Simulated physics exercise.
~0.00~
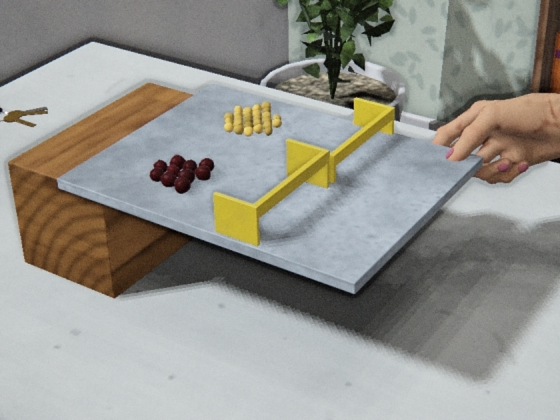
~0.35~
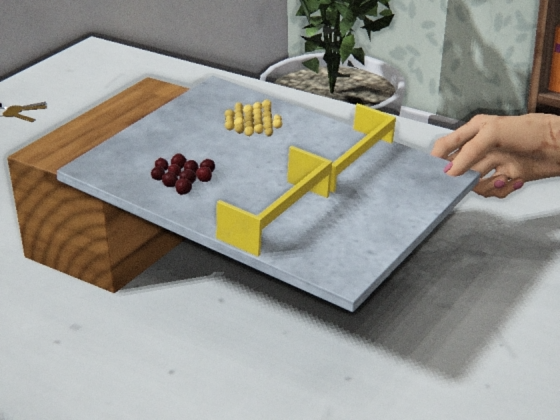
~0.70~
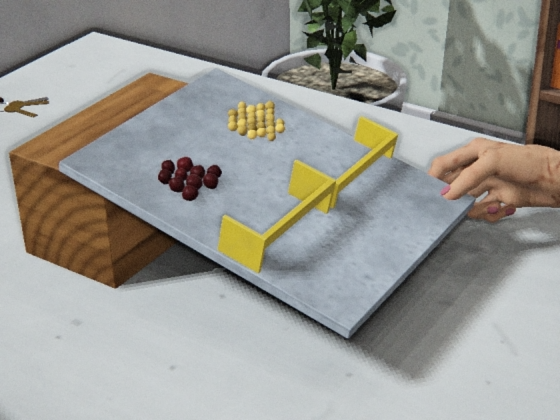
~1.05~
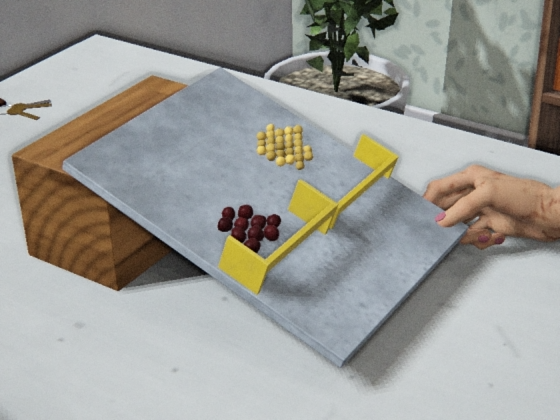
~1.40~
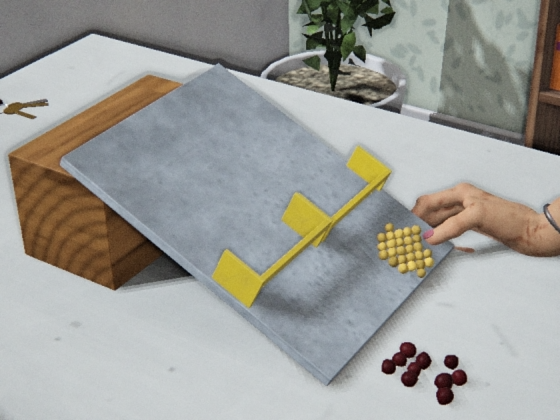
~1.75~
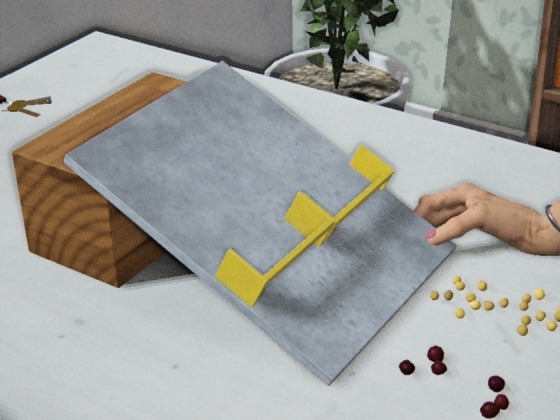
A hand lowered one end of a grey board propped on a wooden block until it sloped steeply, and the dark red balls and small yellow ones slid down under the yellow gates, rolled off the board and scattered across the white table.
